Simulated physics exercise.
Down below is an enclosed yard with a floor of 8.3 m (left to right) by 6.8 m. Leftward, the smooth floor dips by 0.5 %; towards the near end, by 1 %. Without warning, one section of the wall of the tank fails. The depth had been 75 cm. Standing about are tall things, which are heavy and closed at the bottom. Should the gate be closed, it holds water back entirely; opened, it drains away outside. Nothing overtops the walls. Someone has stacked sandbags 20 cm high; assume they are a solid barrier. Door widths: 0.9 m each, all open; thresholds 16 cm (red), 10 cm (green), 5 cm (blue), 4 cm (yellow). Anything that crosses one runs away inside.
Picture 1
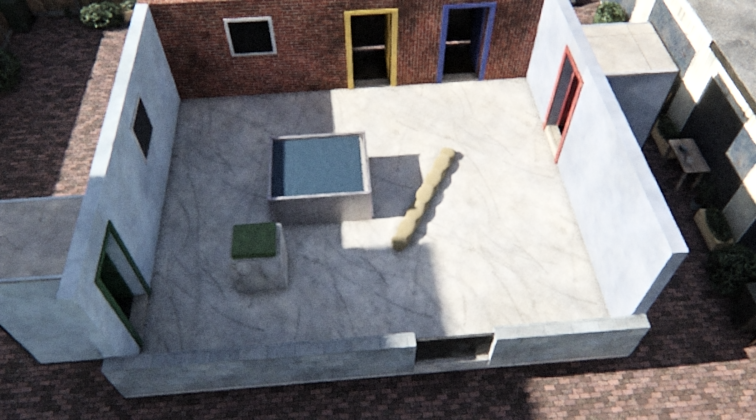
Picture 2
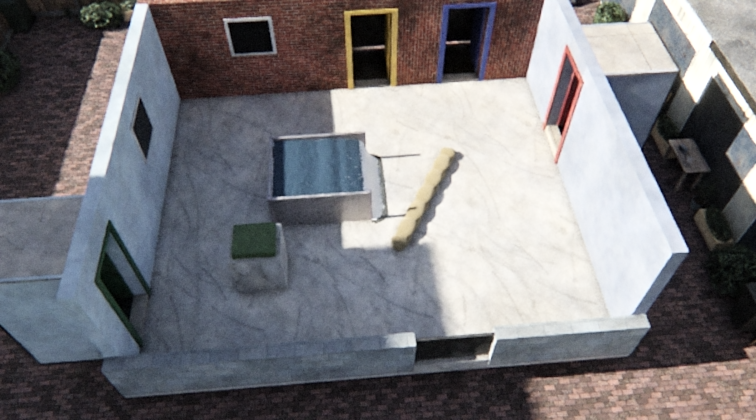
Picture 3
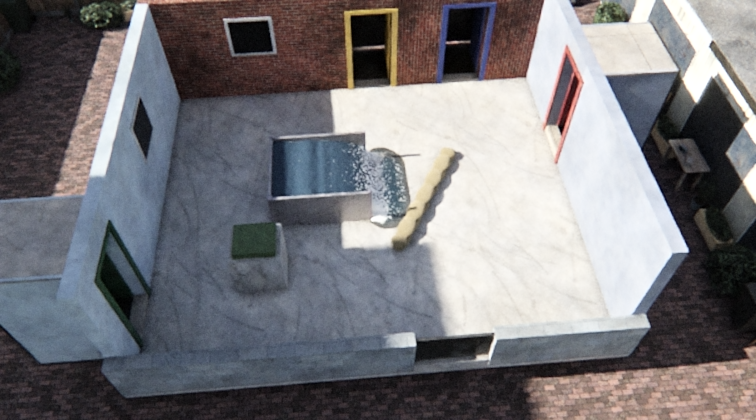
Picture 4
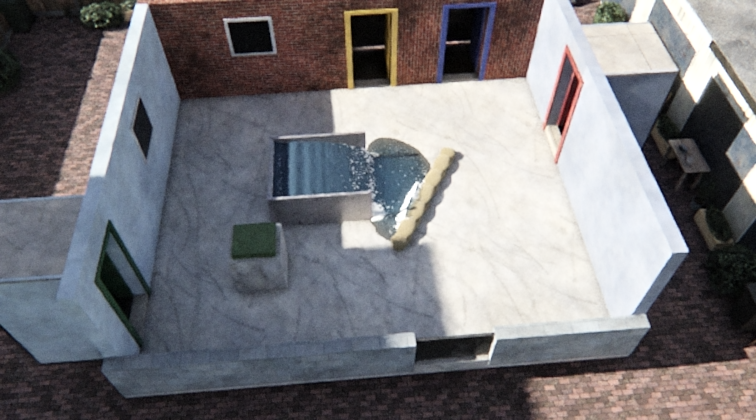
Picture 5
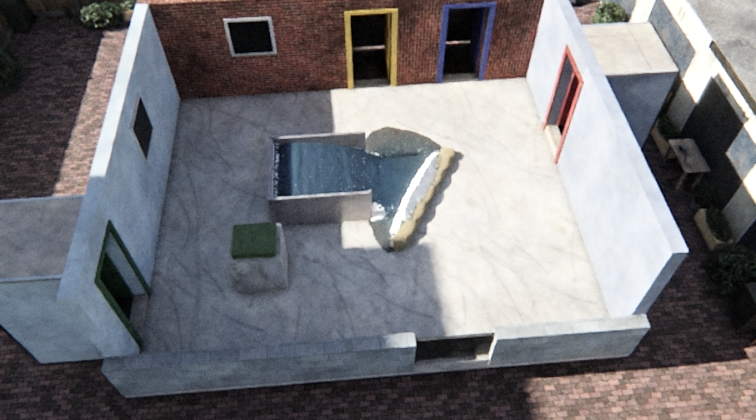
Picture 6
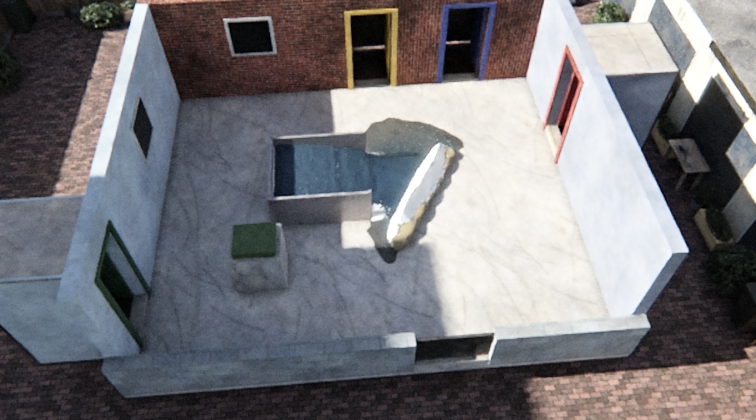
A square tank of blue water stands in a pale, walled courtyard, seen from high above by a still camera. A green-topped block sits in front of it, a lumpy tan barrier lies slantwise to its right, and yellow and blue doorways open in the brick wall behind. Water bursts from the tank's right side, foams across the floor, meets the barrier and spreads along it, curling past its far end.
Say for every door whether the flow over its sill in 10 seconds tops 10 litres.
At the end, at the red door the limit will not be crossed; at the green door the limit will not be crossed; at the blue door the limit will be crossed; at the yellow door the limit will be crossed.
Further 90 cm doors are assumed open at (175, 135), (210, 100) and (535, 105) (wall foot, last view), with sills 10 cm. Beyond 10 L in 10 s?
In that order: Short of it, short of it, beyond it.
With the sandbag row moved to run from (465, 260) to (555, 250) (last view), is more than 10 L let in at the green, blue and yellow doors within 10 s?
Against the limit, the green door stays within it, the blue door goes beyond it and the yellow door stays within it.
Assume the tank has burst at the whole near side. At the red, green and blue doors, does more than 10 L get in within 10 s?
At red the amount is beneath the mark, at green it is higher than the mark, and at blue it is beneath the mark.
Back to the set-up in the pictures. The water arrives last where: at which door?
It's the green door.
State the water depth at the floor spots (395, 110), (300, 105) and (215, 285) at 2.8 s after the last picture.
First spot near 4 cm, second near 1 cm, third near 0 cm.
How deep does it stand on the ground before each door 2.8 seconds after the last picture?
Door by door in cm, red shows 10, green shows 0, blue shows 14, yellow shows 10.
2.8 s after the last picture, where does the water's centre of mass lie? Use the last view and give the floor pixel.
Near (428, 176).
Then, 0.7 s after the last picture water covers 25 % of the floor and is deepest (43 cm) near (411, 203); red door not reached, green door not reached, blue door not reached, yellow door not reached.
Then, 1.5 s after the last picture water covers 45 % of the floor and is deepest (35 cm) near (528, 82); red door 13 cm at the sill, 0 L in, green door not reached, blue door 15 cm at the sill, 40 L in, yellow door not reached.
Then, 2.8 s after the last picture water covers 50 % of the floor and is deepest (21 cm) near (521, 83); red door 10 cm at the sill, 0 L in, green door not reached, blue door 14 cm at the sill, 118 L in, yellow door 10 cm at the sill, 7 L in.
Then, 5.3 s after the last picture water covers 70 % of the floor and is deepest (9 cm) near (137, 375); red door 4 cm at the sill, 0 L in, green door 5 cm at the sill, 0 L in, blue door 6 cm at the sill, 171 L in, yellow door 7 cm at the sill, 47 L in.
Then, 9.3 s after the last picture water covers 90 % of the floor and is deepest (9 cm) near (158, 374); red door 2 cm at the sill, 0 L in, green door 4 cm at the sill, 0 L in, blue door 2 cm at the sill, 173 L in, yellow door 2 cm at the sill, 56 L in.
